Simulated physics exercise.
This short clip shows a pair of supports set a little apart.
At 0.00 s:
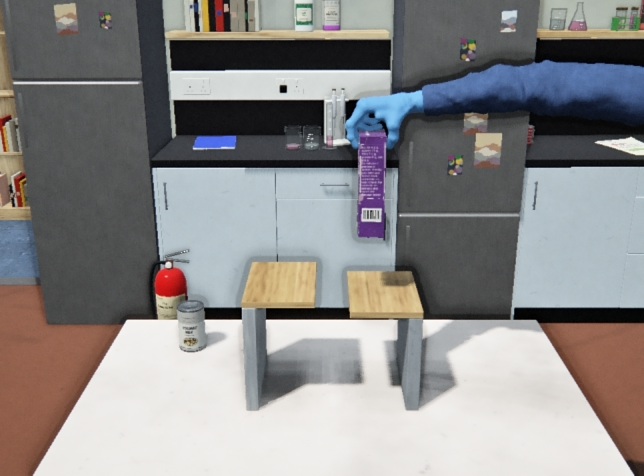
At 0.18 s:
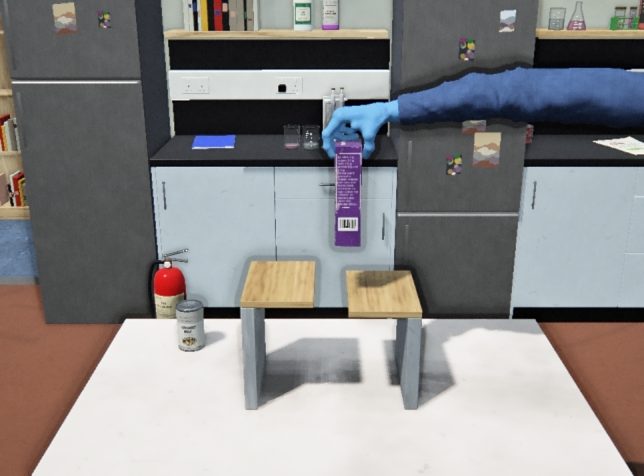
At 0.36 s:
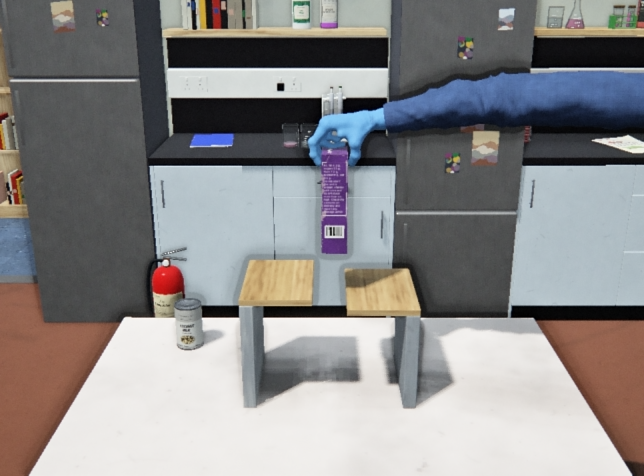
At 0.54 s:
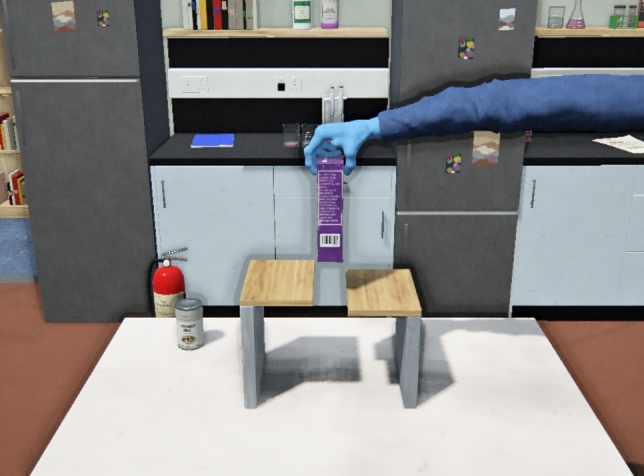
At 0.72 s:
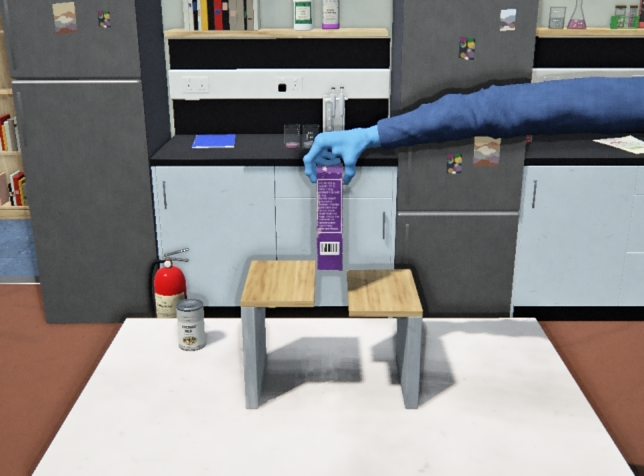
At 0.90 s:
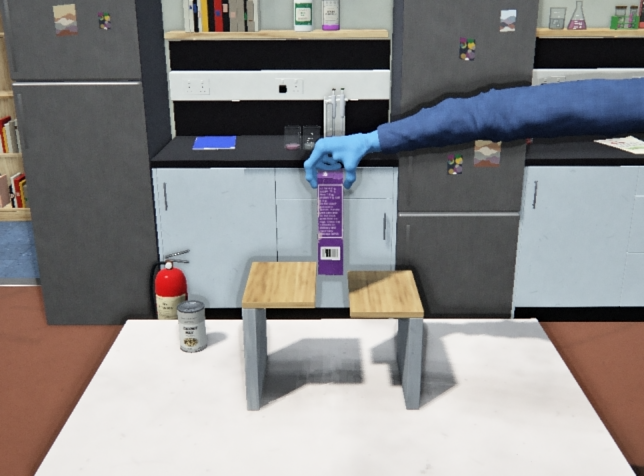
A purple carton, gripped from above by a blue-gloved hand, moved left and slightly down above two wooden-topped supports, then hung almost still over the gap between them, while a tin stayed on the left.
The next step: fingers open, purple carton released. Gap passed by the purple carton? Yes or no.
Yes.
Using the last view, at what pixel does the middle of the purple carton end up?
Near pixel (331, 342).
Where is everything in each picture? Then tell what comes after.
The first picture shows being brought over the gap; purple carton (371, 183); white tin (192, 326).
The second picture shows being brought over the gap; purple carton (348, 192); white tin (191, 326).
The third picture shows being brought over the gap; purple carton (335, 200); white tin (189, 324).
The fourth picture shows being brought over the gap; purple carton (330, 208); white tin (190, 324).
The fifth picture shows being brought over the gap; purple carton (330, 216); white tin (191, 325).
The sixth picture shows held still over the gap; purple carton (331, 222); white tin (192, 326).
After 1.20 s, purple carton shifted well along near (331, 301).
After 1.30 s, purple carton shifted well along near (331, 337).
In the end (1.9 s), moved from the start, purple carton; white tin unmoved. At the end, from the last picture's camera, purple carton near (331, 342). The carton goes down the gap.
